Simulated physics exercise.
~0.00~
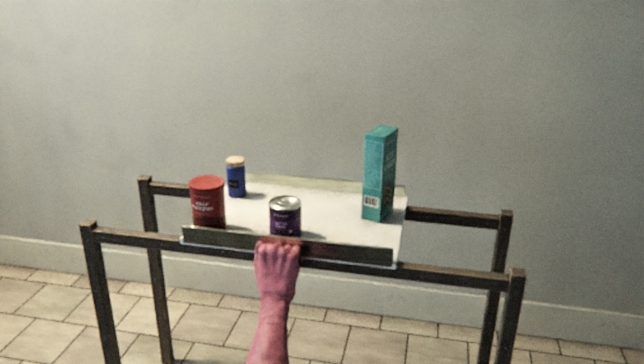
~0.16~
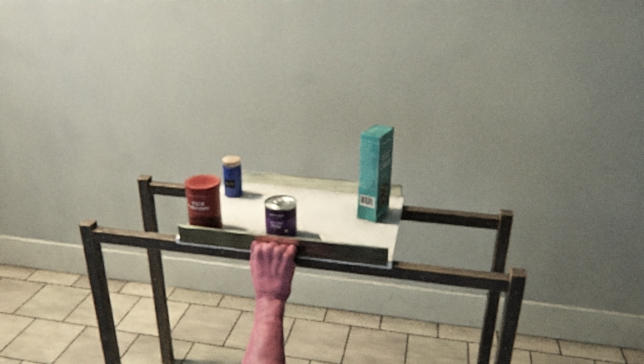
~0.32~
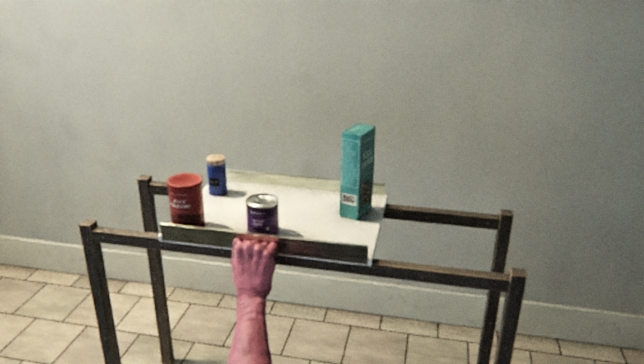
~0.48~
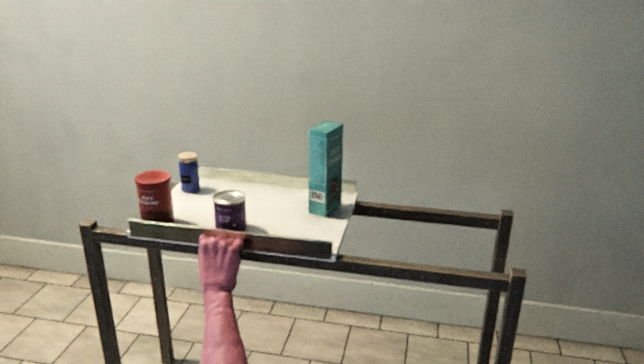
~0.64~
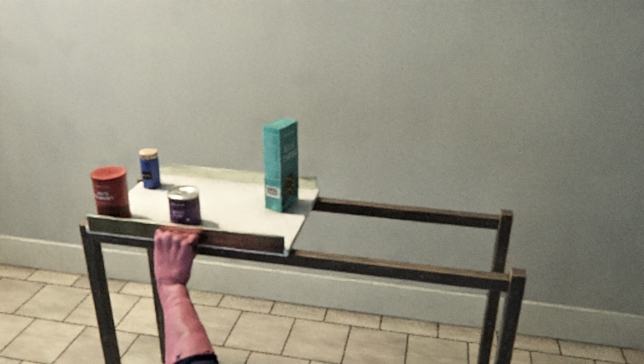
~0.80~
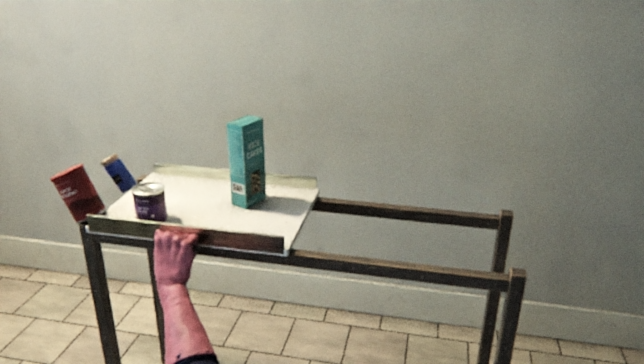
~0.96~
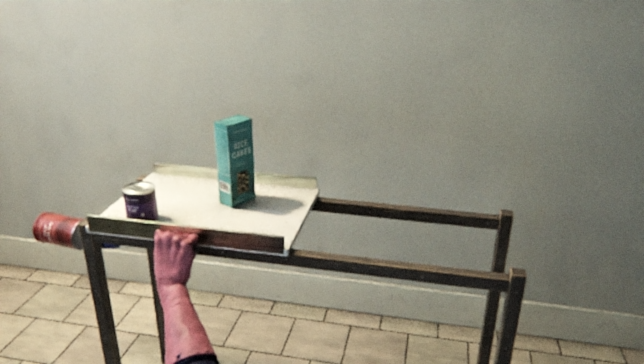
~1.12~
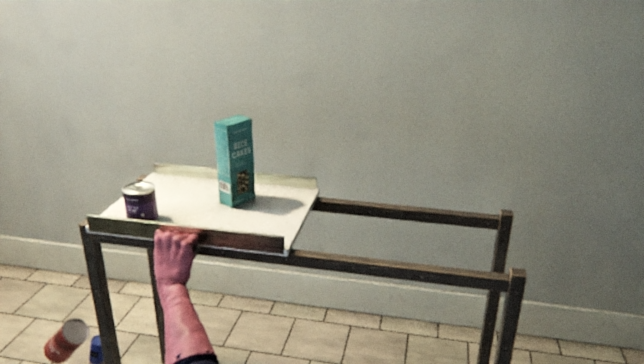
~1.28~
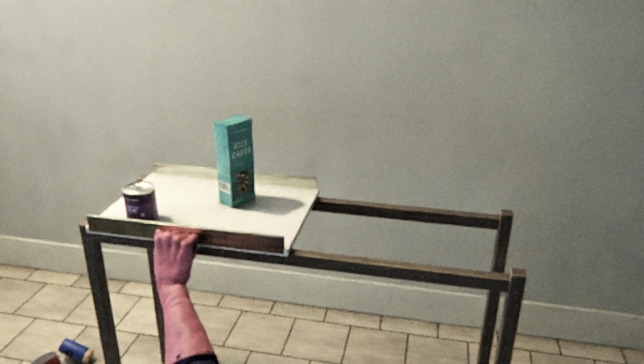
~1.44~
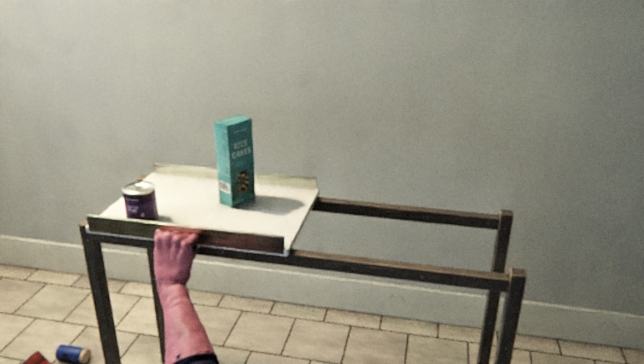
The clip shows a hand pulling a tray of two tins, a blue shaker and a turquoise carton leftward along a rack until it stops; the items slide on, the red tin and shaker tumbling to the floor while the purple tin and upright carton stay aboard.
